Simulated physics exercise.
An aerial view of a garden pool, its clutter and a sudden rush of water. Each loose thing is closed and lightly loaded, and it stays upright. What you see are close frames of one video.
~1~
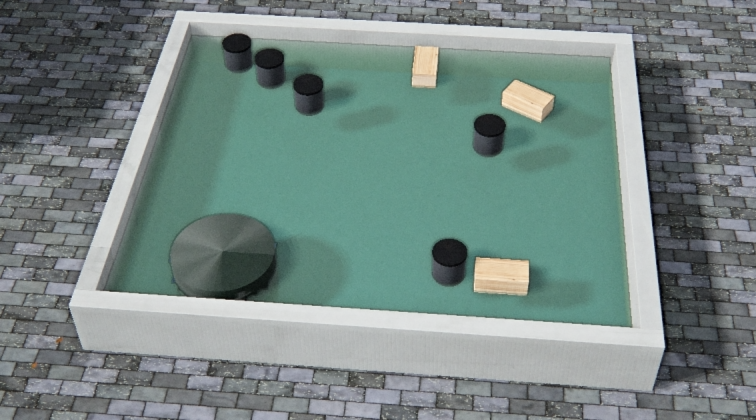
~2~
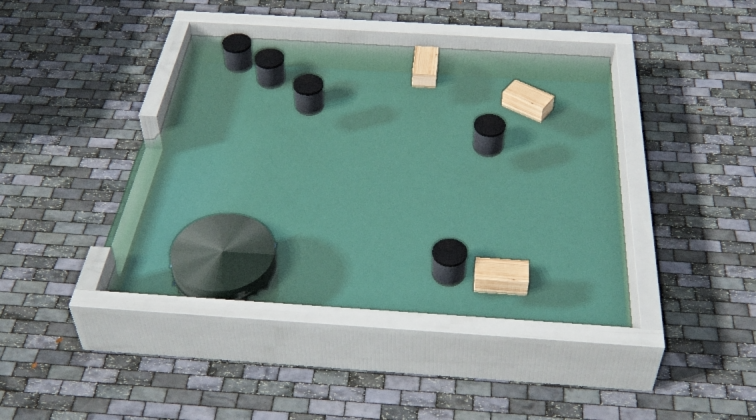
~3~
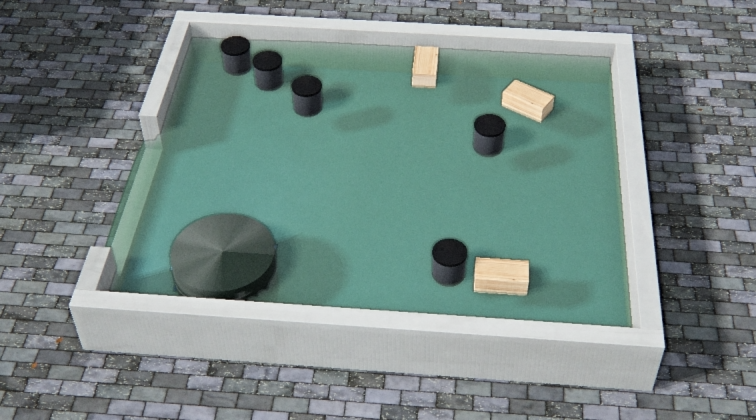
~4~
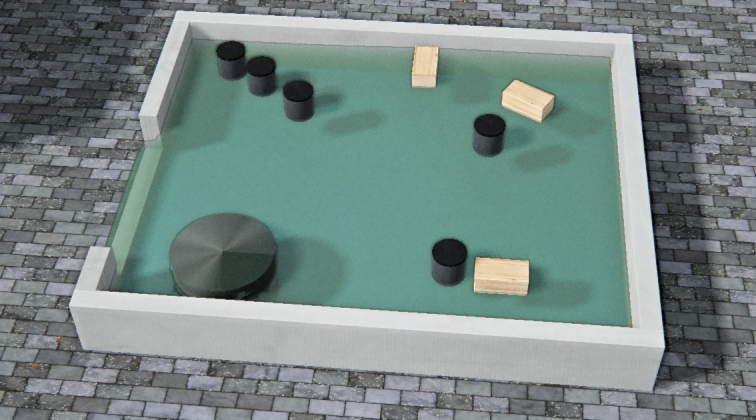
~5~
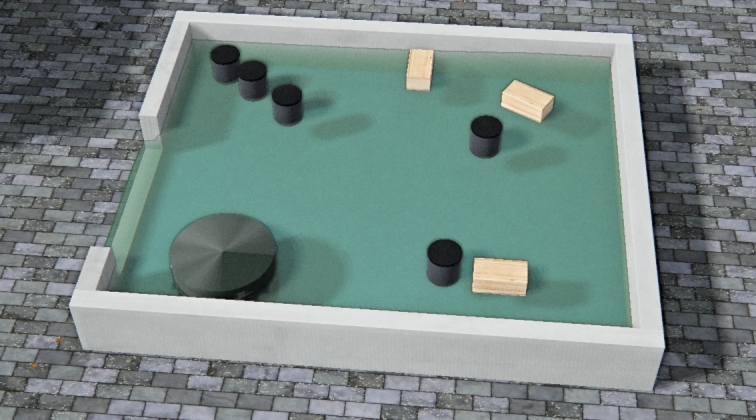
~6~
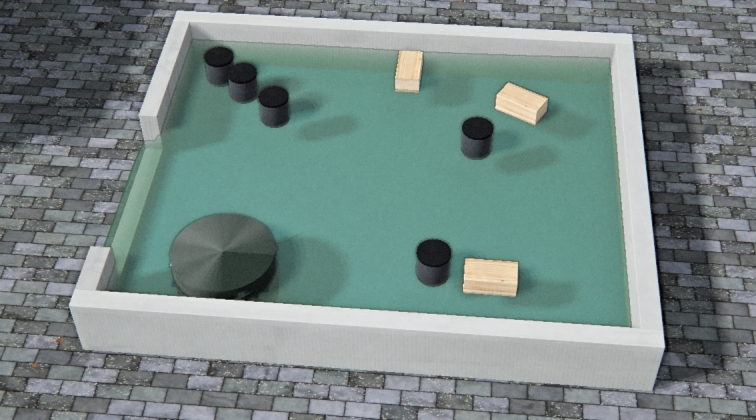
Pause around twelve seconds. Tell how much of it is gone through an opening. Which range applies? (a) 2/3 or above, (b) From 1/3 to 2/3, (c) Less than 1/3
Option b: From 1/3 to 2/3.
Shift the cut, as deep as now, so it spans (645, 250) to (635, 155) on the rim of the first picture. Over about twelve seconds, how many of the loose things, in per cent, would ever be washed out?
About 50 percent.
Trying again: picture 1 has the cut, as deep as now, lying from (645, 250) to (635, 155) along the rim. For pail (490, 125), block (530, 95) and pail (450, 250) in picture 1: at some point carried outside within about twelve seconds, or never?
Object one: Leaves; object two: Leaves; object three: Leaves.
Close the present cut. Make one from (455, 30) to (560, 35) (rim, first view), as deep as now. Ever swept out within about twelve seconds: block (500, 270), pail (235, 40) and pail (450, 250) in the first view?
In order: Remains, remains, remains.
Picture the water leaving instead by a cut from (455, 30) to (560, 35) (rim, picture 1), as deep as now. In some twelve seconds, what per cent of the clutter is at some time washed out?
Roughly 50 %.
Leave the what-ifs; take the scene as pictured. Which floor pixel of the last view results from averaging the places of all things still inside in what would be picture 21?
Roughly at (394, 189) in the last view.
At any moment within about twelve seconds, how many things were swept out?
I make it 3.
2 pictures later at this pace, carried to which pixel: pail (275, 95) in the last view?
Look for it near pixel (243, 102).
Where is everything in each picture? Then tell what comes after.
A pail at (308, 84), afloat; a pail at (269, 58) floats; 0 of 8 have shifted, in the first frame.
A pail at (308, 84), afloat; a pail at (269, 58), afloat; 0 of 8 have shifted, in the second frame.
A pail at (307, 85) floats; a pail at (267, 60), afloat; 0 of 8 have shifted, in the third frame.
A pail at (298, 90), afloat, close to its start; a pail at (261, 66), afloat, close to its start; 3 of 8 have shifted, in the fourth frame.
A pail at (287, 95) floats, close to its start; a pail at (252, 70) floats, close to its start; 3 of 8 have shifted, in the fifth frame.
A pail at (273, 96), afloat, close to its start; a pail at (242, 72) floats, close to its start; 7 of 8 have shifted, in the sixth frame.
A moment on, 0 of 8 are out; 8 afloat.
Next, 2 of 8 are out; 6 afloat.
Later, 3 of 8 are out; 5 afloat.
In the end, 3 of 8 are out; 5 afloat.
